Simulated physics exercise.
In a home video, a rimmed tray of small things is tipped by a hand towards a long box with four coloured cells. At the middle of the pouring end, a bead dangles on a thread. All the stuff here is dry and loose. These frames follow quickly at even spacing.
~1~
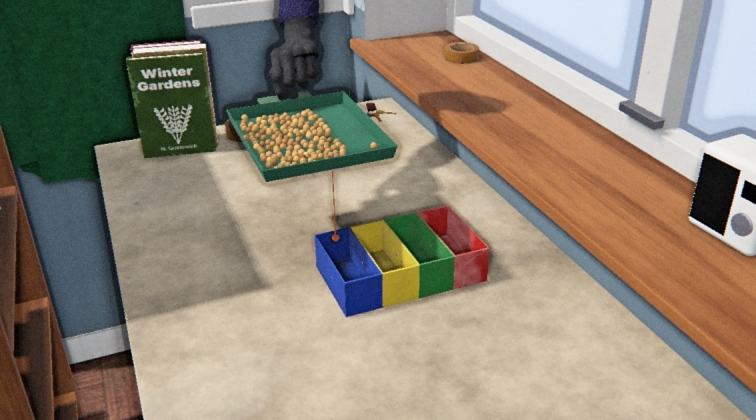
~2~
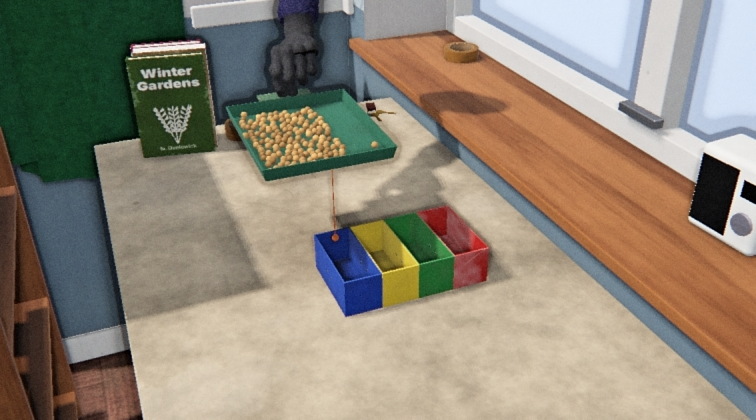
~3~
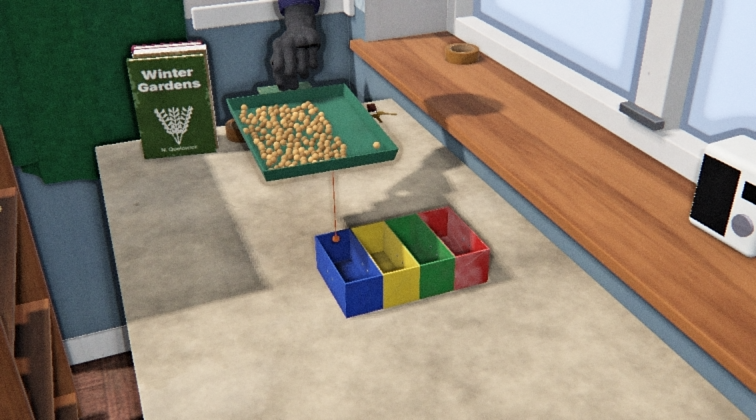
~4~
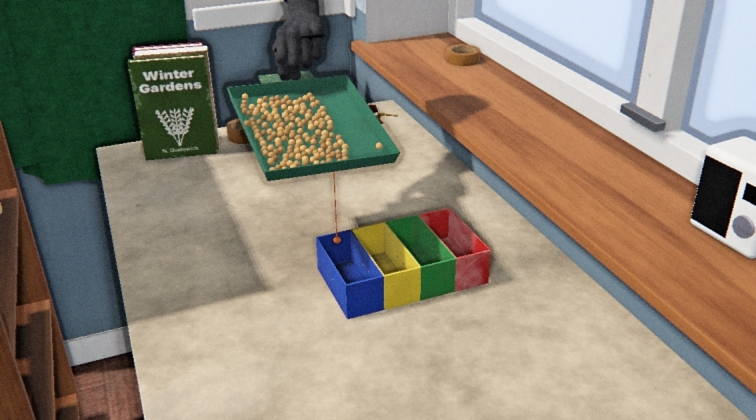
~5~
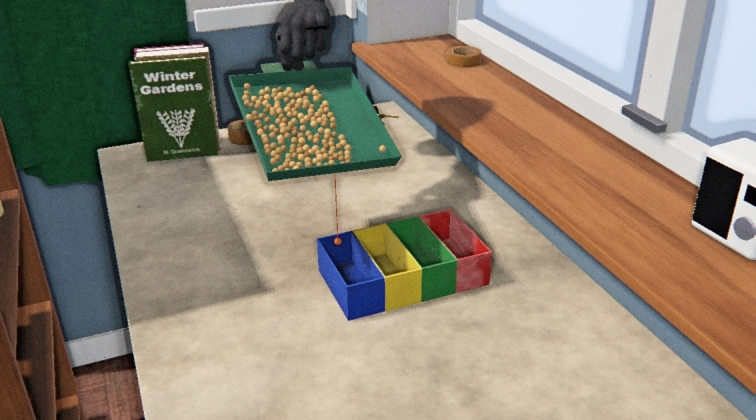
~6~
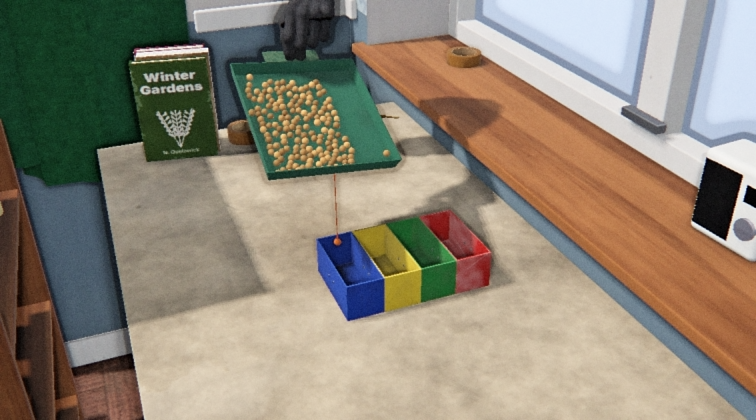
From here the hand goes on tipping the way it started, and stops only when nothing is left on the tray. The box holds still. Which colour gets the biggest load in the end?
The yellow cell gets the biggest load.
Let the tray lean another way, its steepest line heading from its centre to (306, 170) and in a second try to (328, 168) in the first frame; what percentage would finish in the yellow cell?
Shares: About 0 in a hundred, then about 20 in a hundred.
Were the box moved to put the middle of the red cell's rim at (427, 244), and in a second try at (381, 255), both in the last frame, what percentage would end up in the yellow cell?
20 per cent the first time, 0 per cent the second time.
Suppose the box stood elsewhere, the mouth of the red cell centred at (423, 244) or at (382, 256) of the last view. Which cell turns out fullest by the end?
For the first spot I'd say the green one, and for the second spot the cell in red.
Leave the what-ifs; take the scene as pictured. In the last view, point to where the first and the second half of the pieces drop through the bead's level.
Around (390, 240) first; around (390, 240) second.
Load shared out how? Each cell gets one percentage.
As percentages, the split is blue cell 20, then yellow cell 50, then green cell 20, and finally red cell 0.
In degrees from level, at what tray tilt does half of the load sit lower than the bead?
About 100 degrees.
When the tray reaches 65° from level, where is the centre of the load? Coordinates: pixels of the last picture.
Somewhere around pixel (354, 161) in the last picture.
Shortly afterwards, tray tipped steeply; all but a few on the tray; a little falling or outside the box.
Next, tray tipped past a quarter turn; near a quarter on the tray; near a quarter in the yellow cell; a little in the blue cell; a little in the green cell; only a few in the red cell; near a quarter falling or outside the box.
Some moments later, tray tipped past a quarter turn; near half in the yellow cell; near a quarter in the blue cell; near a quarter in the green cell; only a few in the red cell; a little falling or outside the box.
In the end, tray tipped past a quarter turn; near half in the yellow cell; near a quarter in the blue cell; near a quarter in the green cell; only a few in the red cell; a little outside the box.
